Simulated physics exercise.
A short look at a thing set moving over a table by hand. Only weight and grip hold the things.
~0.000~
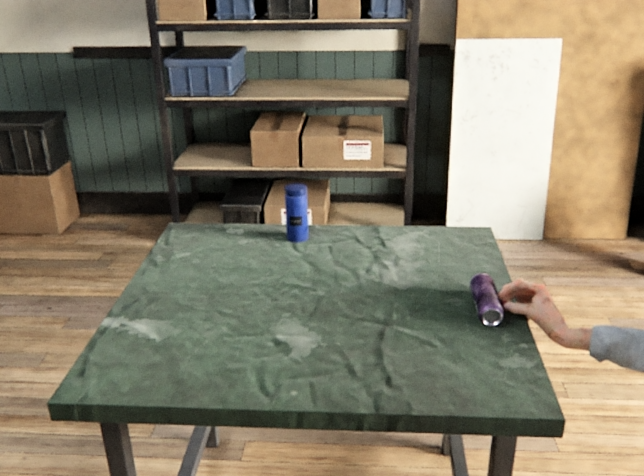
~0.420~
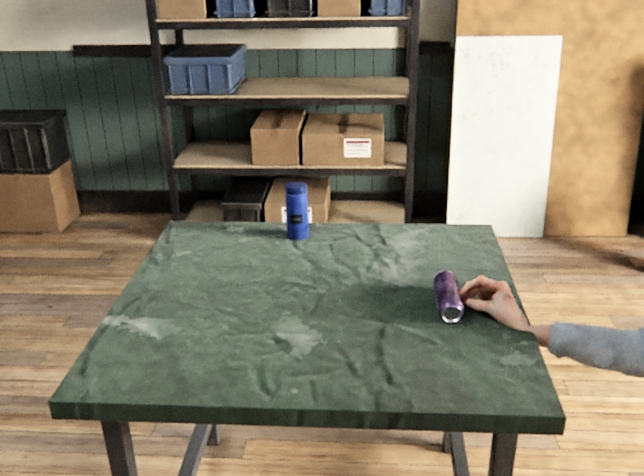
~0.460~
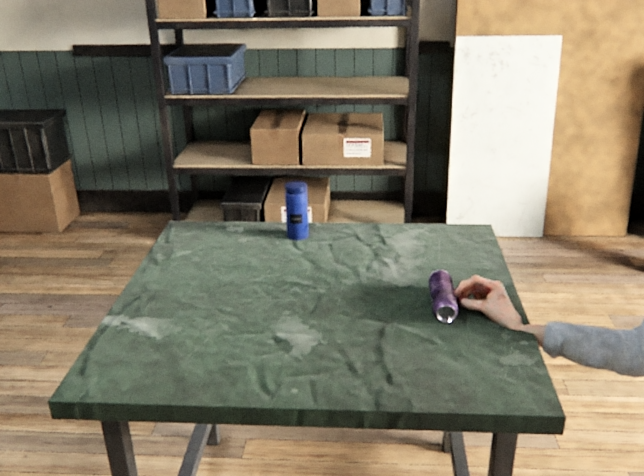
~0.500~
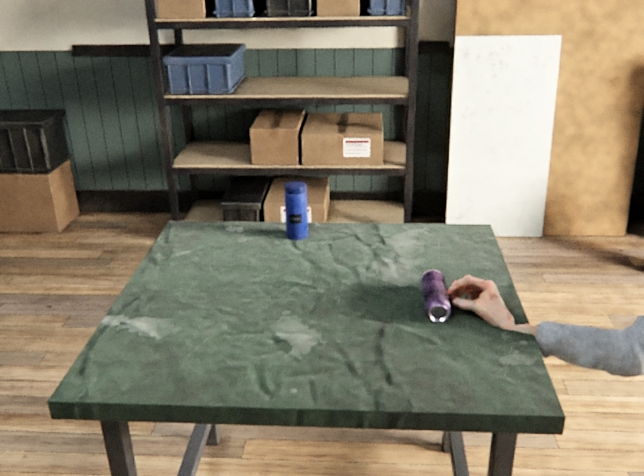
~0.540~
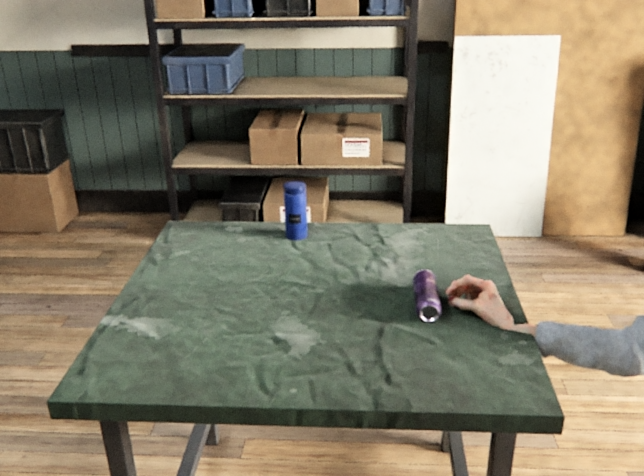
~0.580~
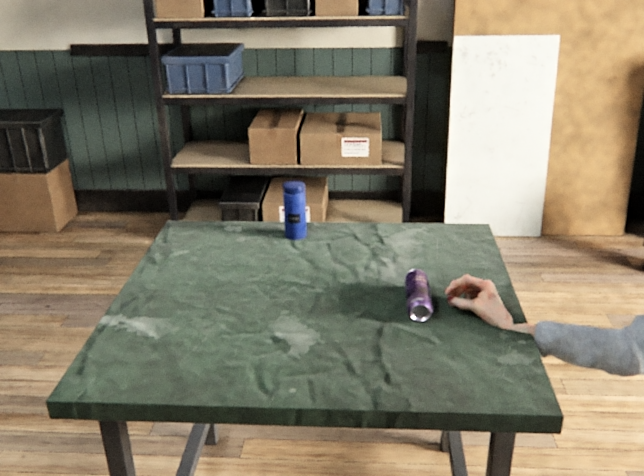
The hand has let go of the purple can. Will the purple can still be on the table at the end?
The purple can is still on the table.
By 0.88 s, purple can moved well along near (367, 294).
By 1.28 s, purple can moved well along near (317, 293).
When it is over (2.8 s), moved from the start, purple can. End places, in pixels of the last picture, purple can near (277, 292).
